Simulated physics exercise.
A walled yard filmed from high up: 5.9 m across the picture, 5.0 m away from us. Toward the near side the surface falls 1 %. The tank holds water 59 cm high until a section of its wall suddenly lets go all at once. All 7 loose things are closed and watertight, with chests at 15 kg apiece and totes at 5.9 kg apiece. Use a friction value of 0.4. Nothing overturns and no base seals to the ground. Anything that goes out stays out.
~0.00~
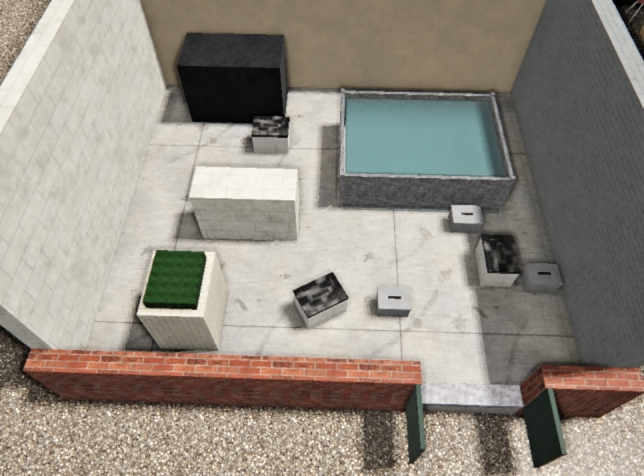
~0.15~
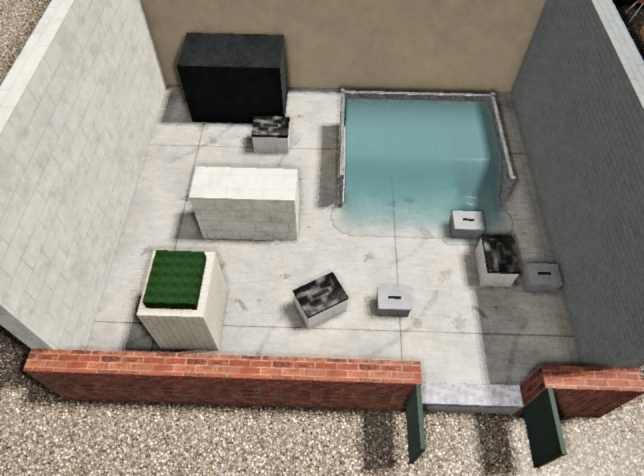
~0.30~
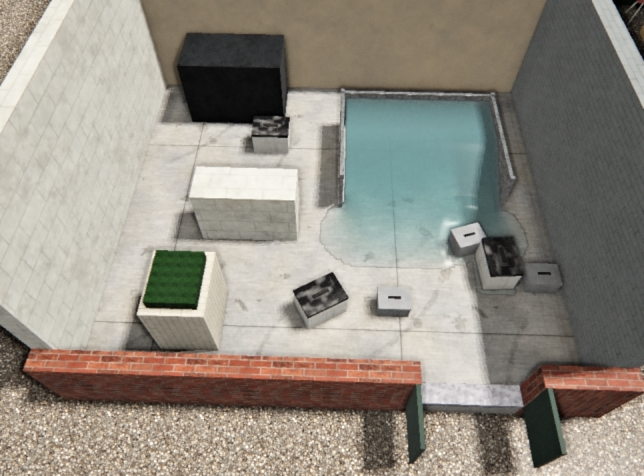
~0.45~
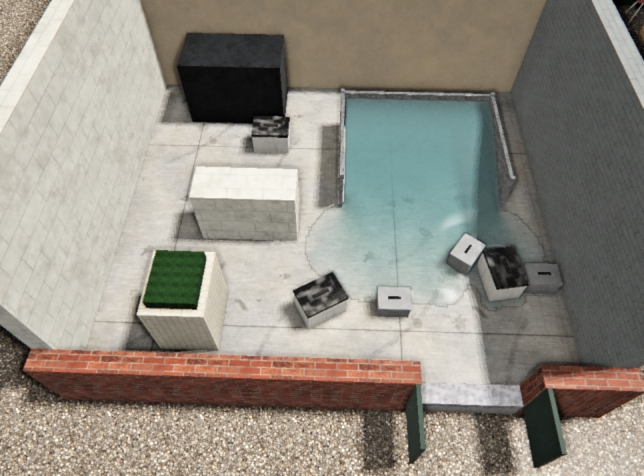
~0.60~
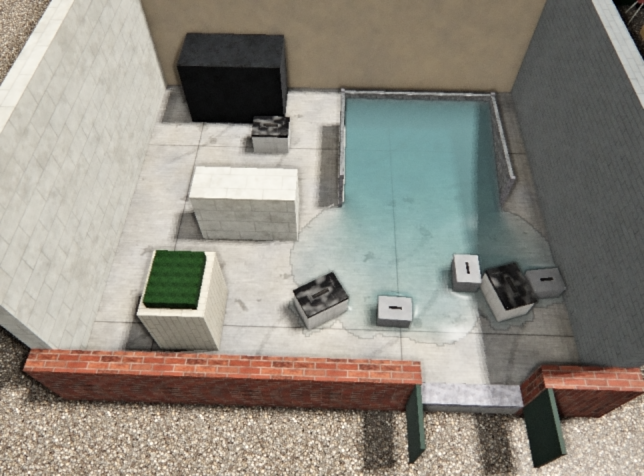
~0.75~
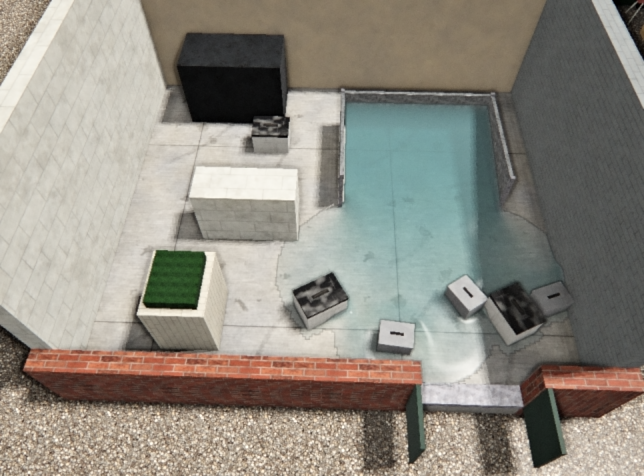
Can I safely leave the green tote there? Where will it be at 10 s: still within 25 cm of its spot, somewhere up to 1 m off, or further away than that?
Outcome: About the same spot.
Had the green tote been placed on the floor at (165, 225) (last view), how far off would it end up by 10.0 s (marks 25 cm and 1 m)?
It is nudged along.
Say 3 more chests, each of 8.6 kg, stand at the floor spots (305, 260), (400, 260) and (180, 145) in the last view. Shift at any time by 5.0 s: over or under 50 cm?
From first to last: Surpasses it, surpasses it, does not reach it.
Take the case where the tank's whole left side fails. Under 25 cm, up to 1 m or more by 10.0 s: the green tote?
Had it gone that way, the green tote would be borne far.
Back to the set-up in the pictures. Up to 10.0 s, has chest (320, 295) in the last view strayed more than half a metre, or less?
Looking at the run, it comes out clear of the mark.
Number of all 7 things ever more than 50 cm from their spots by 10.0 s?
Count: 5.
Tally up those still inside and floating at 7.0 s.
At that time the total is 1.
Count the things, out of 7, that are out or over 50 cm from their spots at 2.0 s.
Tally: 5.
After 2.0 s the green tote is near (248, 180), 0.0 m from its start, aground; 2 of 7 are out; 3 afloat.
After 4.5 s the green tote is near (248, 180), 0.0 m from its start, aground; 3 of 7 are out; 2 afloat.
After 7.0 s the green tote is near (248, 180), 0.0 m from its start, aground; 4 of 7 are out; 1 afloat.
After 10.0 s the green tote is near (248, 180), 0.0 m from its start, aground; 4 of 7 are out; 0 afloat.
